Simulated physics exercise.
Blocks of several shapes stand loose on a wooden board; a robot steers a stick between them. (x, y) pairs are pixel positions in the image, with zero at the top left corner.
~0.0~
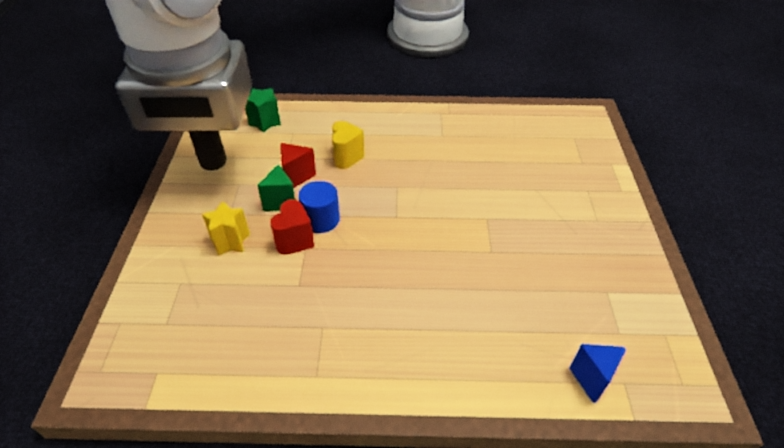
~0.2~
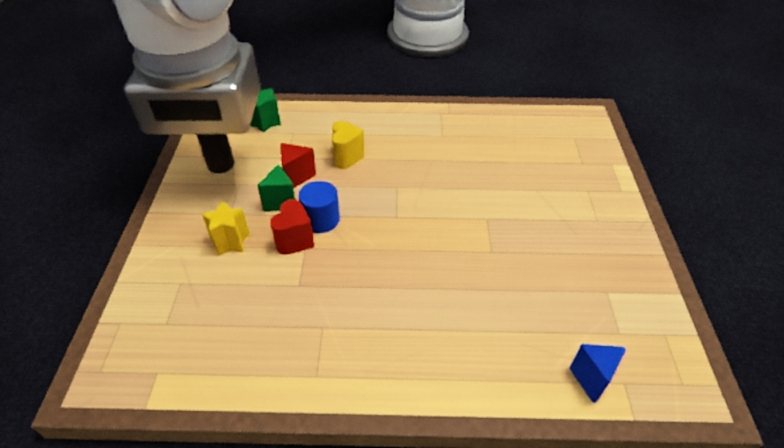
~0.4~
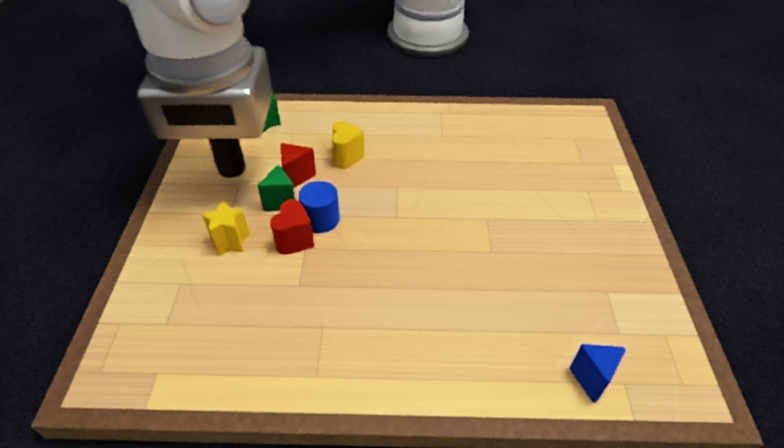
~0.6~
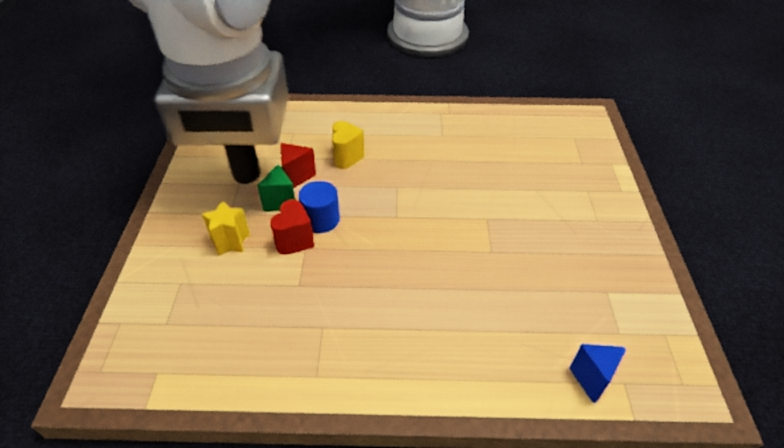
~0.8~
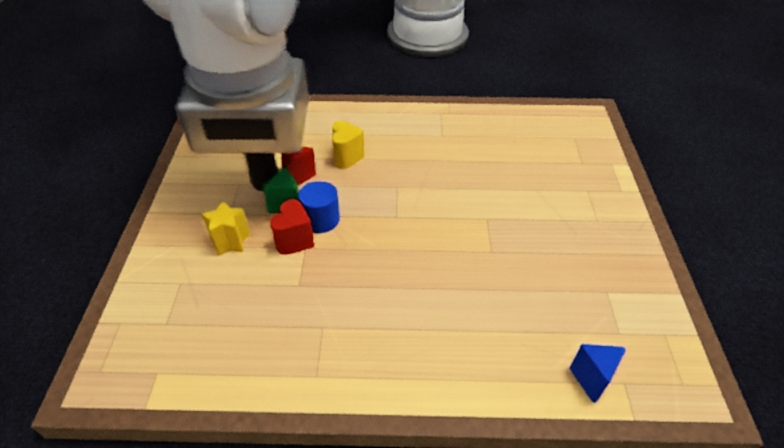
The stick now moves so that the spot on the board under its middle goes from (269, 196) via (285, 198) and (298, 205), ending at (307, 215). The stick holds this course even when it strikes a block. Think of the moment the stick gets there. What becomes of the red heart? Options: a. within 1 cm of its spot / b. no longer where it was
The one that fits is b, no longer where it was.
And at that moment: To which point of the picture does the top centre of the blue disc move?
The centre of its top face lies at (345, 209).
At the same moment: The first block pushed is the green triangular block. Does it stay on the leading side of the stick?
That block remains ahead.
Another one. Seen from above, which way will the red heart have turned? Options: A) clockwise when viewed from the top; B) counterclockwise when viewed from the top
(A)
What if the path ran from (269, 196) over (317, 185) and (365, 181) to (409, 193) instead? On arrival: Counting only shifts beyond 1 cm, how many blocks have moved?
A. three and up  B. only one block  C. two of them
Option C.
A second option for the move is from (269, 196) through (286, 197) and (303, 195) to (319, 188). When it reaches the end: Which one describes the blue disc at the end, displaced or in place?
The blue disc moves.
What follows on the original path. Halfway along, stick at (291, 188); green triangular block at (300, 190), turned 45° clockwise; red triangular block at (297, 152), turned 30° anticlockwise; blue disc at (327, 200).
At the end, stick at (304, 202); green triangular block at (313, 205), turned 45° clockwise; red heart at (289, 224), turned 20° clockwise; red triangular block at (297, 152), turned 30° anticlockwise; blue disc at (345, 209).
